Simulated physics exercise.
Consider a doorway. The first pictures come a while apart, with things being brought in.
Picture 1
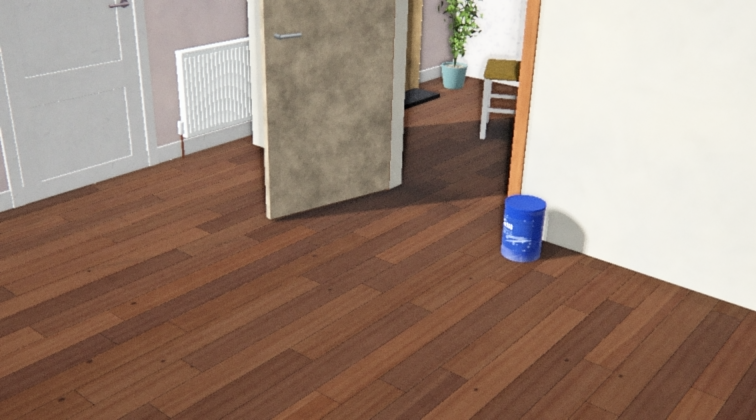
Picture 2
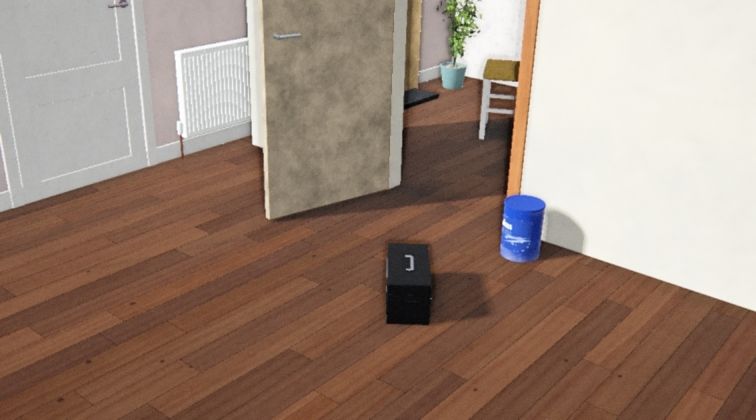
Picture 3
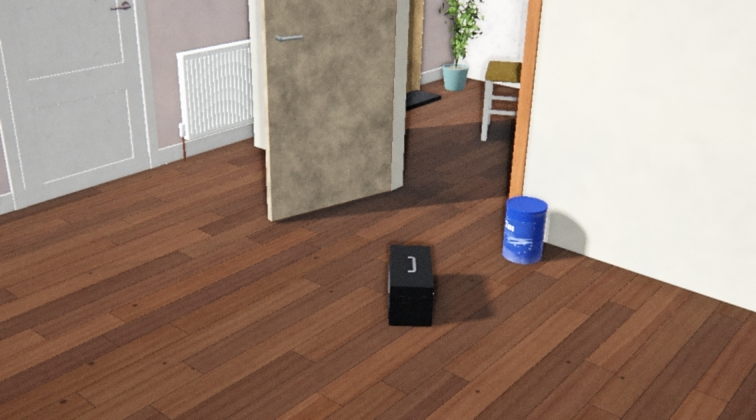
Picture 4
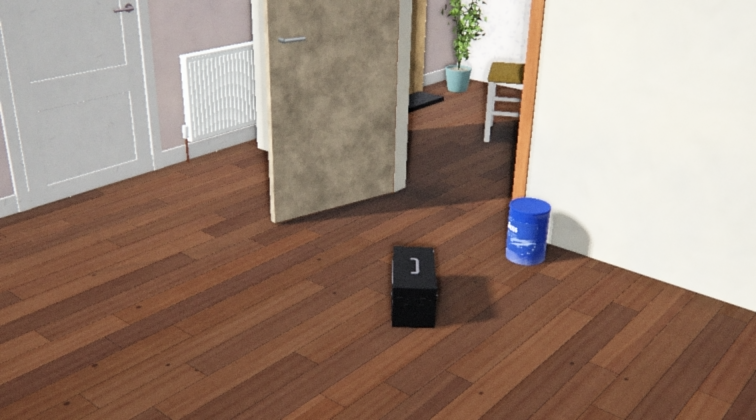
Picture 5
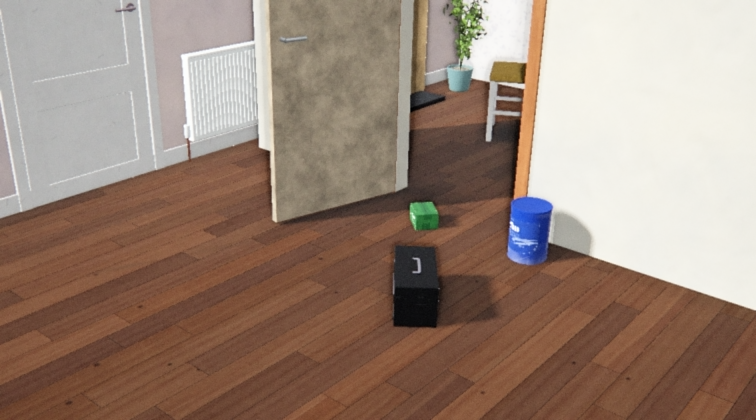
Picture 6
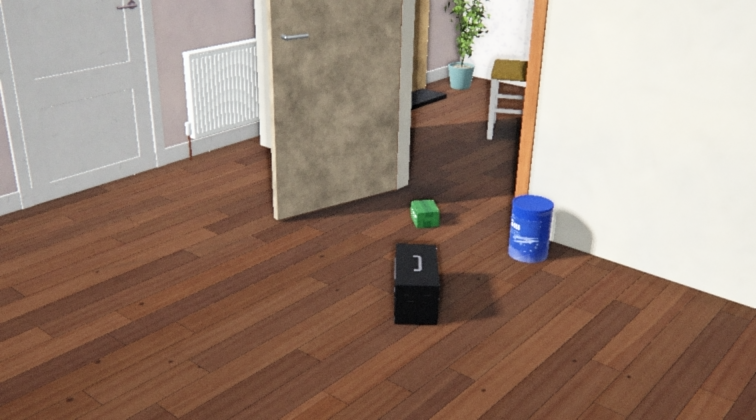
A black toolbox and then a green box appear on the floor by the open door.
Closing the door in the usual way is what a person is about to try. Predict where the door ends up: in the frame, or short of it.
The door meets its frame.
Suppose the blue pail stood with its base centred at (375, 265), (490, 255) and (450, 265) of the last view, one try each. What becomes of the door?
First, it reaches the frame; second, it shuts; third, it shuts.
Then, 1.10 s after the last picture, open by 77°.
Then, 2.10 s after the last picture, open by 36°; green box slid a little near (430, 213).
Then, 2.40 s after the last picture, open by 24°; green box slid about its own width near (446, 211).
Then, 2.80 s after the last picture, open by 8°; green box slid about its own width near (463, 205).
At rest, open by 0°; moved from the start, green box; the other 2 in place. Seen from the same camera at the end, green box near (471, 201).
